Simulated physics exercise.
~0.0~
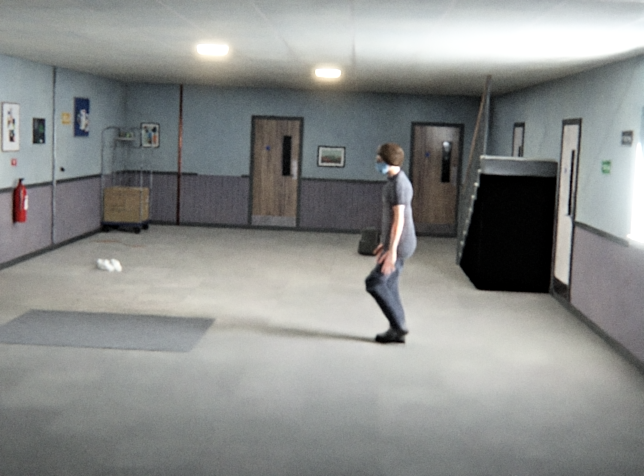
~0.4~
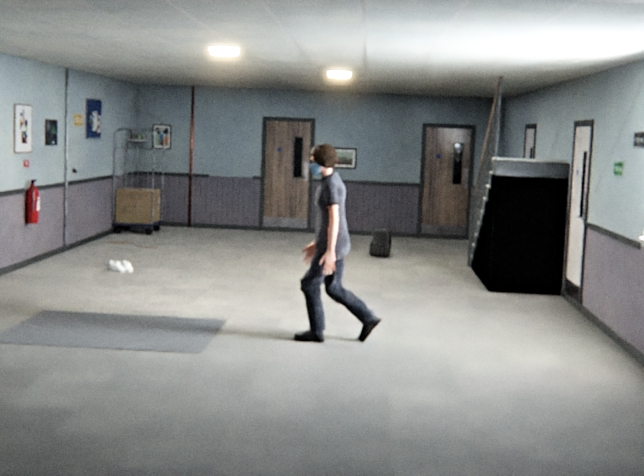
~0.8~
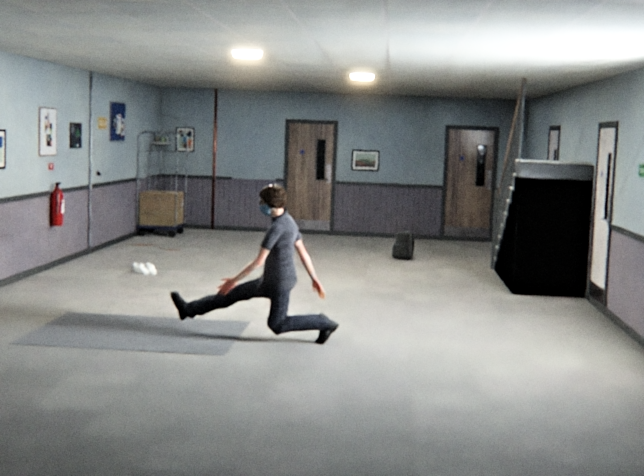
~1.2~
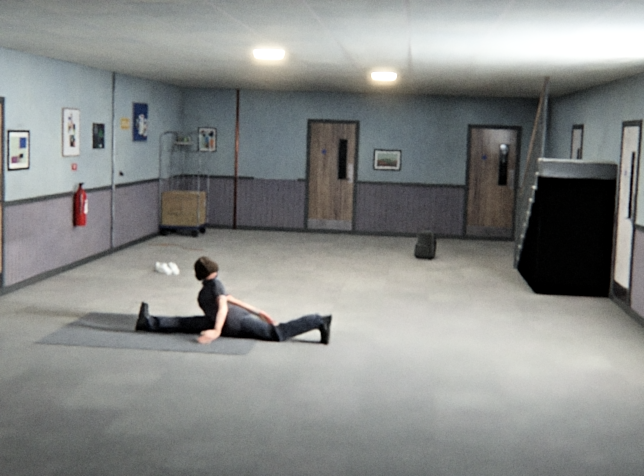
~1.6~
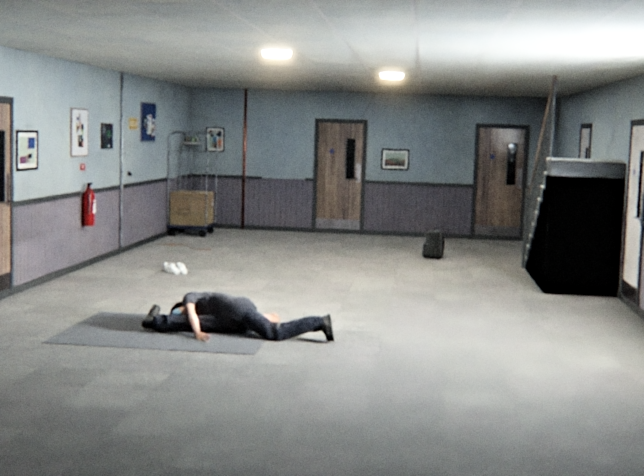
Masked person striding left across a large room, dropping into a split at a dark mat and folding forward over it.
